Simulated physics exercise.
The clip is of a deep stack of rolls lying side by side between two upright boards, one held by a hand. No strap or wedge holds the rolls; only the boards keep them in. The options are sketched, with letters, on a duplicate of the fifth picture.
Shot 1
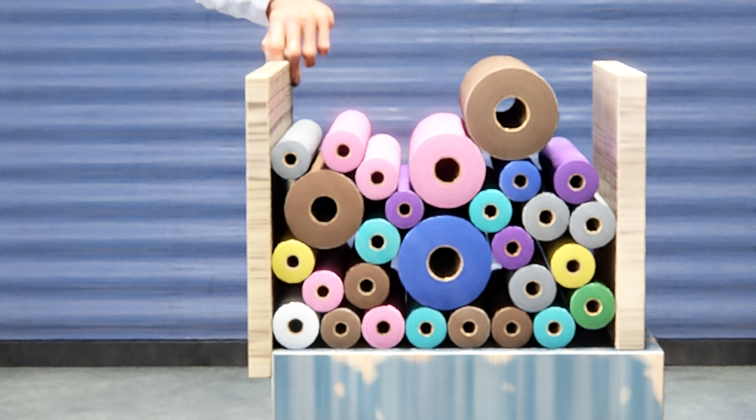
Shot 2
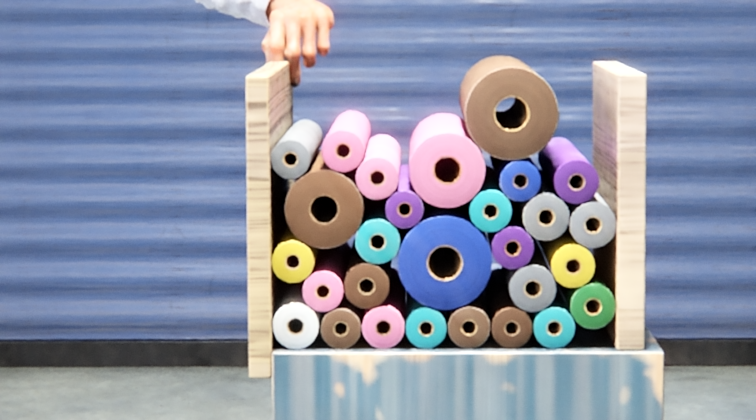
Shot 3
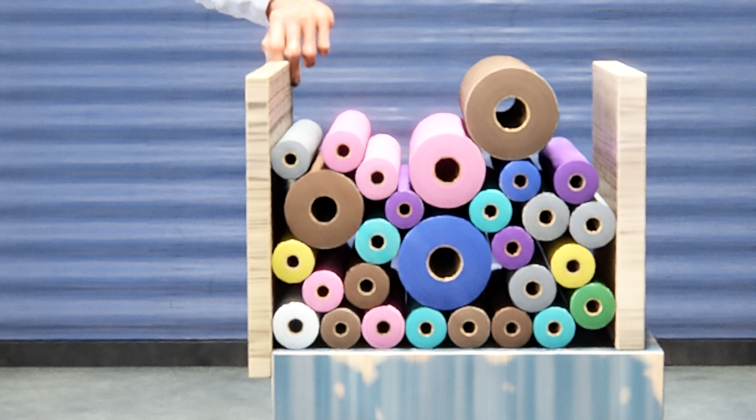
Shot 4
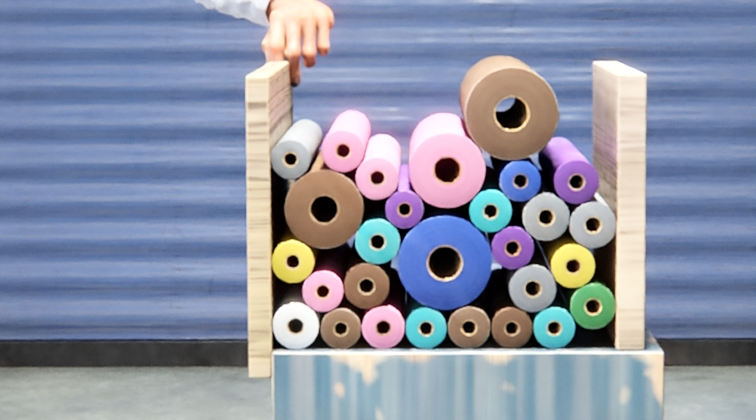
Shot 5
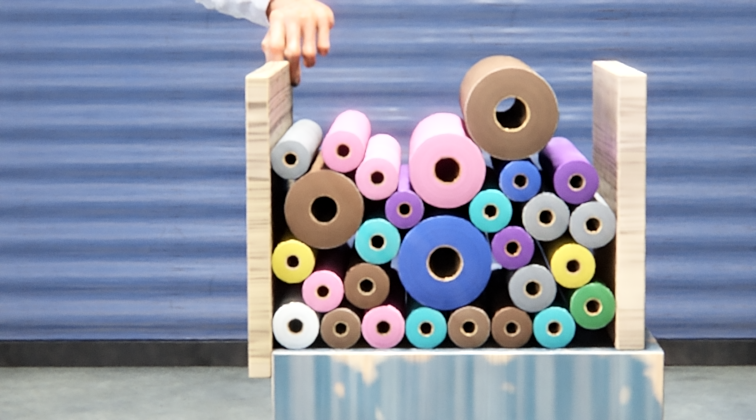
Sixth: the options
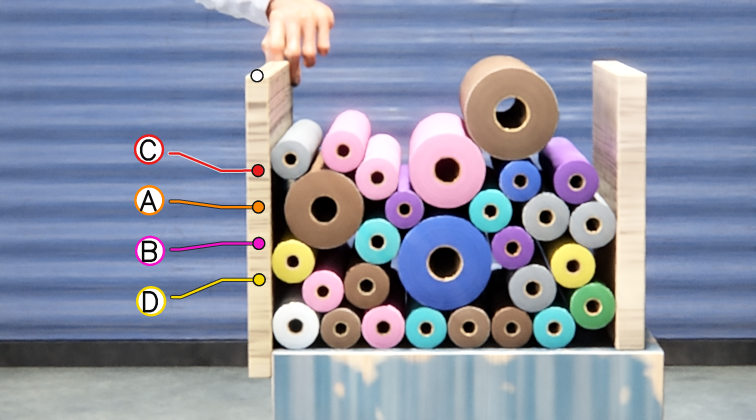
Nothing visibly moves, neither the rolls nor the hand resting its fingers at the top of the left board, and the camera stays still. The view is straight on to the ends of the stack, on a worn blue-and-white base before a ribbed blue wall. Between two upright boards lie pink, purple, grey, yellow, teal, green and white rolls, with a large blue one low in the middle and a large brown one on top.
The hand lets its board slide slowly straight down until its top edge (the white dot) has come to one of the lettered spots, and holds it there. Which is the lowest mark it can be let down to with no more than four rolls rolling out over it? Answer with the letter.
The lowest mark that will do is D.
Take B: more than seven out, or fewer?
It loses fewer than seven.
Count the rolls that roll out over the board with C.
With C, none.
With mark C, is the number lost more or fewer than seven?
At C, fewer than seven.
On the marked copy, A at (258, 207); B at (258, 243); C at (258, 170); D at (259, 280); the white dot at (257, 76).
Following D. Soon after the start, top of the board (270, 167).
Later, top of the board (271, 269).
In the end, top of the board (271, 279), one out over the board.
As for the rest, A one out over the board; B one out over the board; C none out over the board.
